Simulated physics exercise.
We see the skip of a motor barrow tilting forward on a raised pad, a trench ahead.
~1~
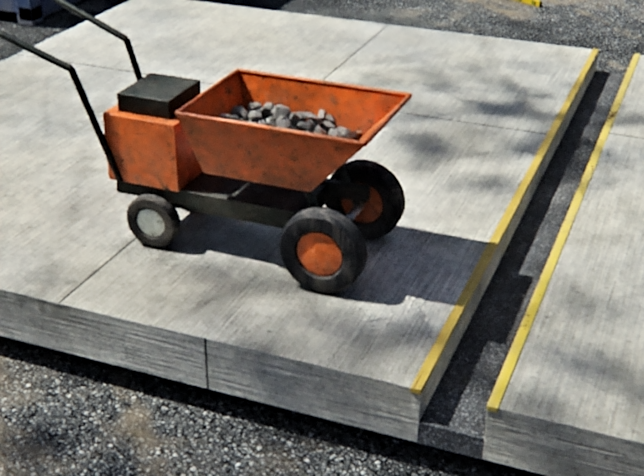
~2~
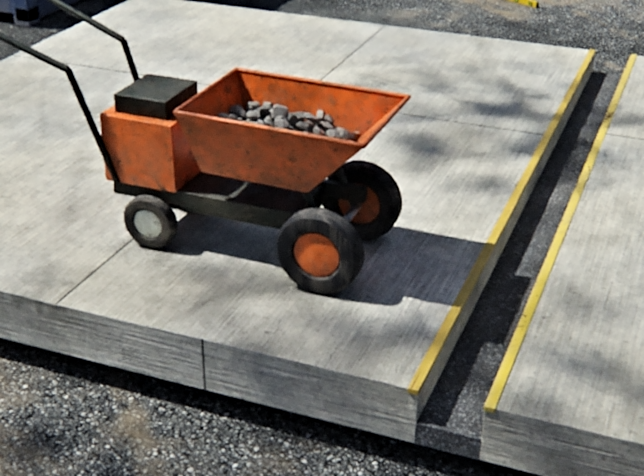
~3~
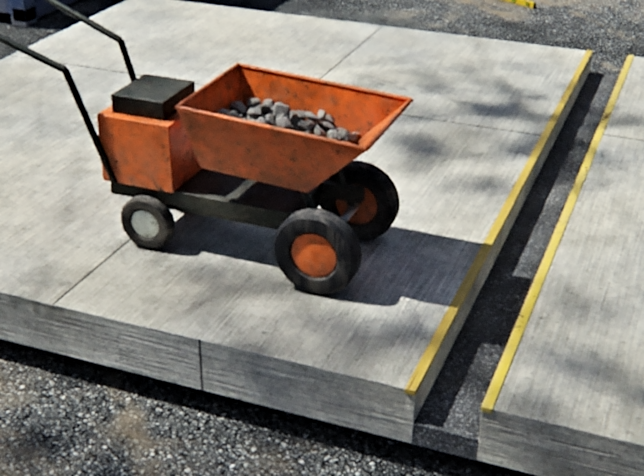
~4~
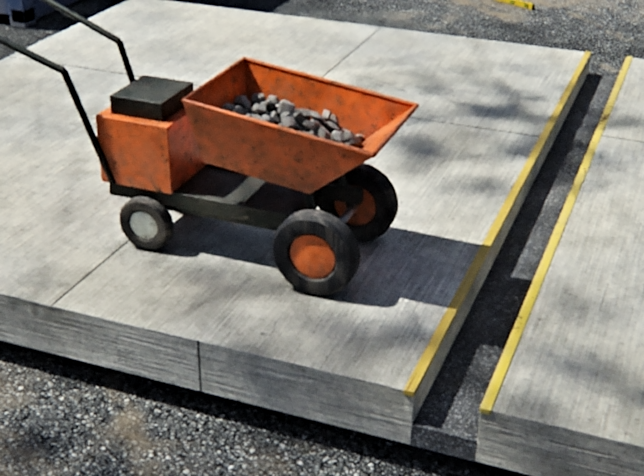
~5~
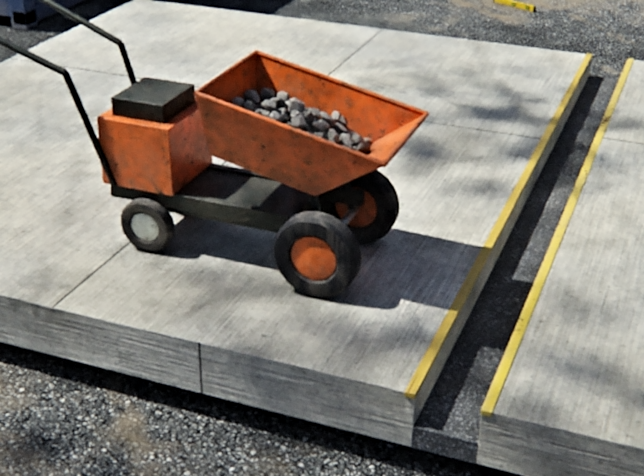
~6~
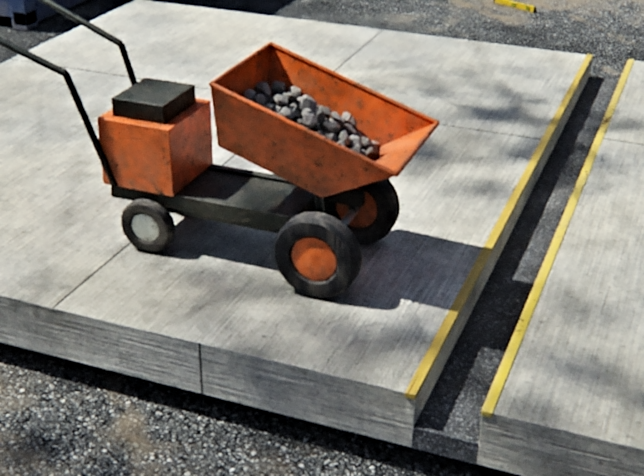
Orange skip of a motor barrow loaded with broken stones tilting gradually forward to the right on a raised concrete pad.
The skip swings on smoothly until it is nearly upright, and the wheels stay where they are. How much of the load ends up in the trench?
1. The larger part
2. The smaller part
The larger part (1).
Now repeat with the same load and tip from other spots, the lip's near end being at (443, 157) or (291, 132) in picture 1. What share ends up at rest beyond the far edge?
Trial 1 around 90 %, trial 2 around 0 %.
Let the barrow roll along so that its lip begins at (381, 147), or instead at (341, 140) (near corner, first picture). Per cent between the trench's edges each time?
First some 90, then 70 per cent.
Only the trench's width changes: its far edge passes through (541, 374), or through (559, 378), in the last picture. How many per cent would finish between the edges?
First some 100, then 100 per cent.
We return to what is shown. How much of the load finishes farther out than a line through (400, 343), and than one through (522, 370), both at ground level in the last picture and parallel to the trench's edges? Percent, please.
I'd say about 100 and about 0 in a hundred.
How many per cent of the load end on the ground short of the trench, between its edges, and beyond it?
About: Short 5, between 90, beyond 5 per cent.
Soon, skip tipped steeply; all in the skip.
A while on, skip tipped right over; about two thirds in the skip; a stray few short of the trench; about a third in or heaped over the trench.
Towards the end, skip tipped right over; a stray few in the skip; a small part short of the trench; most in or heaped over the trench; a small part beyond it.
Finally, skip tipped right over; a small part short of the trench; nearly all in or heaped over the trench; a small part beyond it.
